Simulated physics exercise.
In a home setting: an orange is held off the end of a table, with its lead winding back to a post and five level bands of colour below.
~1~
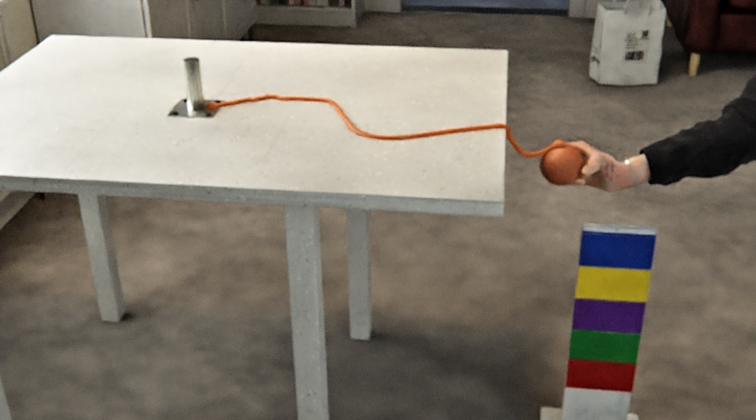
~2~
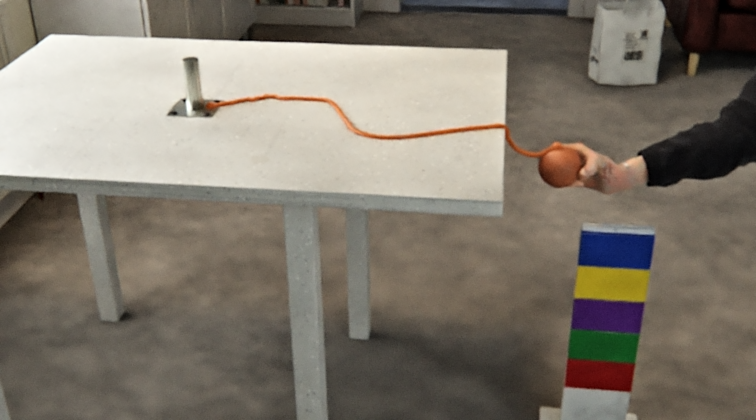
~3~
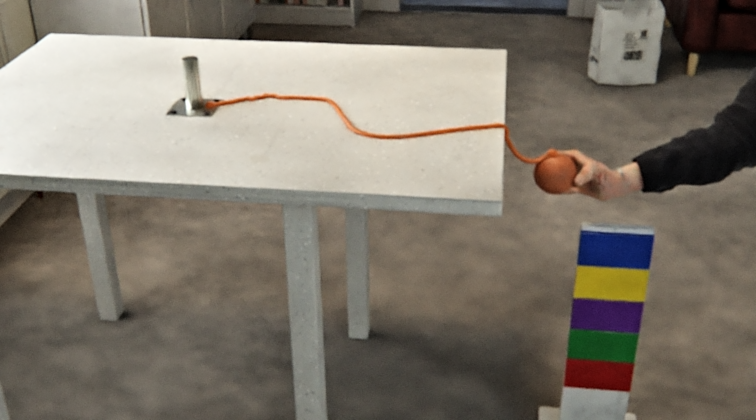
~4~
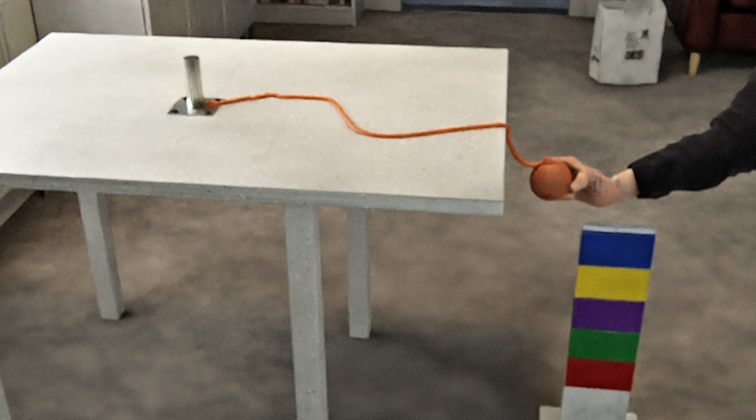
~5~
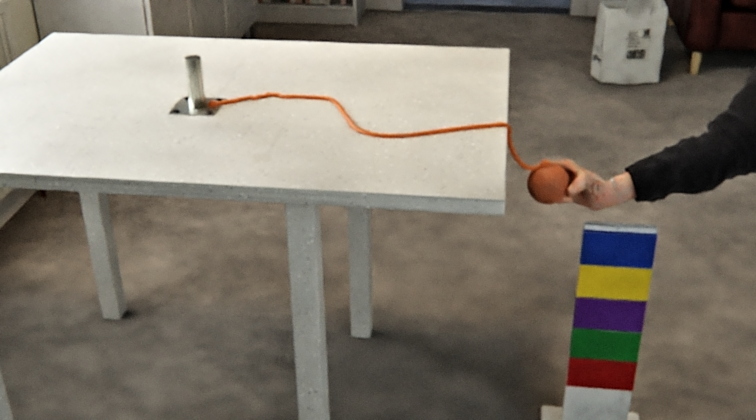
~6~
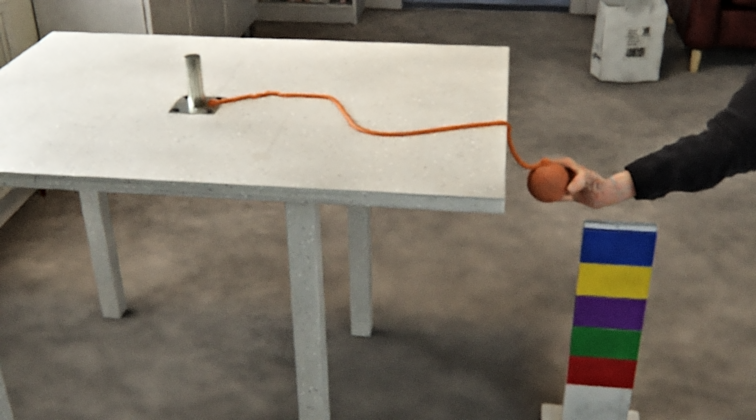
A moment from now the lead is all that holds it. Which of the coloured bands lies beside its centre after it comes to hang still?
The yellow band lies beside it.
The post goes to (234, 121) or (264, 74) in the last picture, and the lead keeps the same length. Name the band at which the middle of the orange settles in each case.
First case: Purple. Second case: Purple.
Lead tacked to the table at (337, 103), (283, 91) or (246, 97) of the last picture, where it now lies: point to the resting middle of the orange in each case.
Respectively (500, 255), (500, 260) and (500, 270).
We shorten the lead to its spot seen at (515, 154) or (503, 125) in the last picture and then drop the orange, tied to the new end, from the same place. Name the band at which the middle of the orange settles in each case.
Per try - 1: Blue; 2: No band.
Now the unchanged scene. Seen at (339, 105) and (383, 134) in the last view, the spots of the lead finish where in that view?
The first settles around (367, 113), the second around (459, 117).
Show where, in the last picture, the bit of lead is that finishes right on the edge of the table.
Pixel (430, 131).
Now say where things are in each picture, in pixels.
Orange (562, 165); blue (617, 252); yellow (613, 285); purple (609, 317); green (605, 347); red (601, 376), in the first frame.
Orange (560, 167); lead through (248, 99) (312, 99) (347, 123) (409, 137) (493, 127), in the second frame.
Orange (555, 174), in the third frame.
Orange (551, 180); lead through (249, 98) (313, 98) (347, 121) (409, 136) (494, 126), in the fourth frame.
Orange (548, 184), in the fifth frame.
Orange (548, 182); lead through (250, 96) (314, 96) (349, 119) (410, 134) (495, 124), in the sixth frame.
Early on, orange near (536, 263); level with yellow.
Midway, orange near (474, 267); level with yellow.
Near the end, orange near (509, 273); level with yellow.
Finally, orange near (501, 273); level with yellow. Its middle rests at the yellow band.
